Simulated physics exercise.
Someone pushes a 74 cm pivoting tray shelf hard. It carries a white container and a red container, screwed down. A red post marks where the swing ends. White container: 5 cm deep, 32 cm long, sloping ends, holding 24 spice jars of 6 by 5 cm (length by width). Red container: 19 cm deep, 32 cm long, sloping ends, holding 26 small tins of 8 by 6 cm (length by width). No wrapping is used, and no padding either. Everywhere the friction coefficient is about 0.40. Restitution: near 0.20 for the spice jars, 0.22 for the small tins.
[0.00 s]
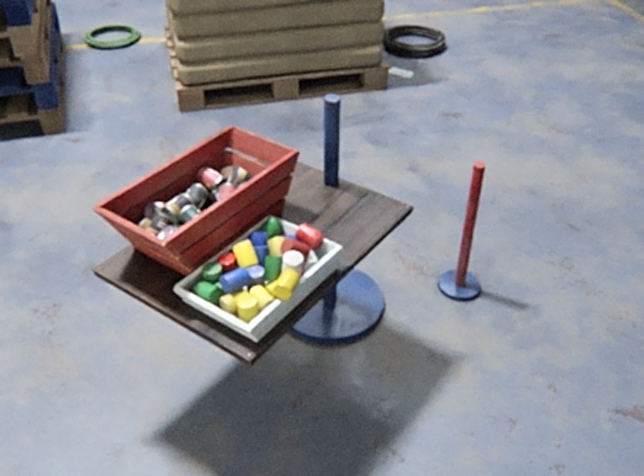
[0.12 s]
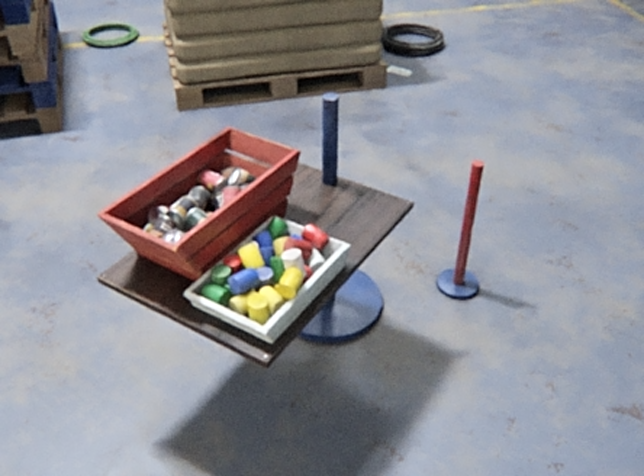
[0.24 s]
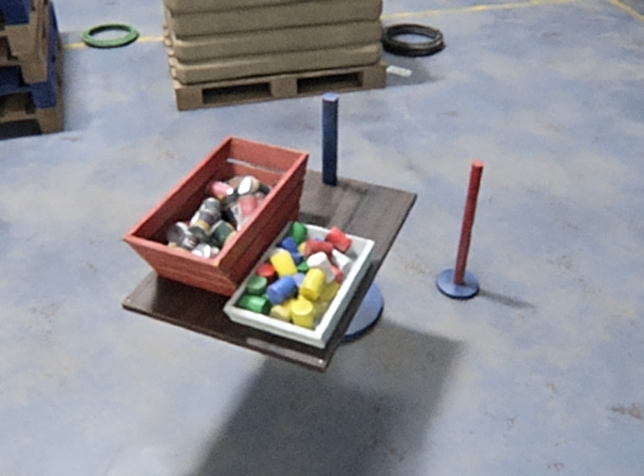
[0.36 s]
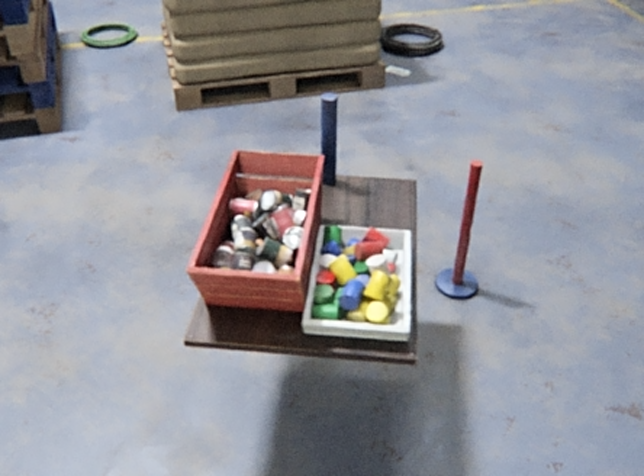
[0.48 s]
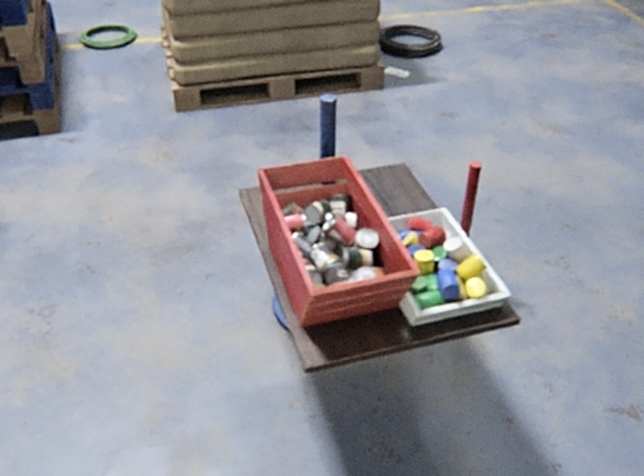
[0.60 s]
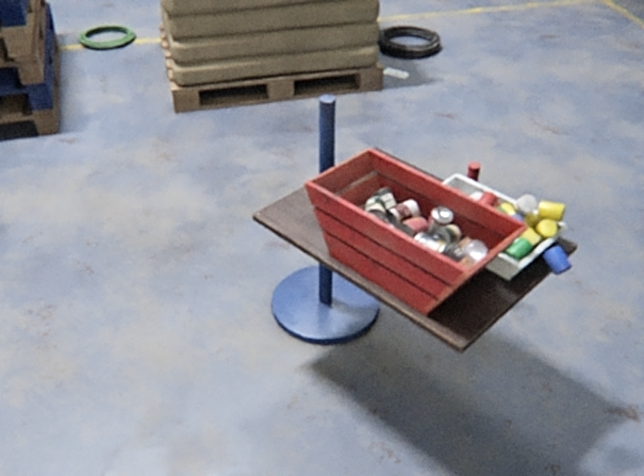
A wooden shelf carrying two containers swings right around a blue post, and jars shift.
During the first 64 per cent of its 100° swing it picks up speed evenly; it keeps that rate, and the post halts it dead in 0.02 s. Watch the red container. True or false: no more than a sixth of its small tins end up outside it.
True.
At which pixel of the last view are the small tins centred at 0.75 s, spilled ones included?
Their middle is at about (459, 218).
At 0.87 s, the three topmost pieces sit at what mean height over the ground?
On average they sit about 70 cm high.
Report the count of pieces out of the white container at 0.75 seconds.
At that moment the white container count out stands near 5.
After 0.67 s, the shelf hits the red post.
After 0.75 s, white container 19 in, 5 out and red container 26 in, 0 out.
After 0.87 s, white container 18 in, 6 out and red container 26 in, 0 out.
After 1.09 s, white container 18 in, 6 out and red container 26 in, 0 out.
Outcome (at 1.52 s), white container 18 in, 6 out and red container 26 in, 0 out. Asked share, 0 of 26, 0 per cent.
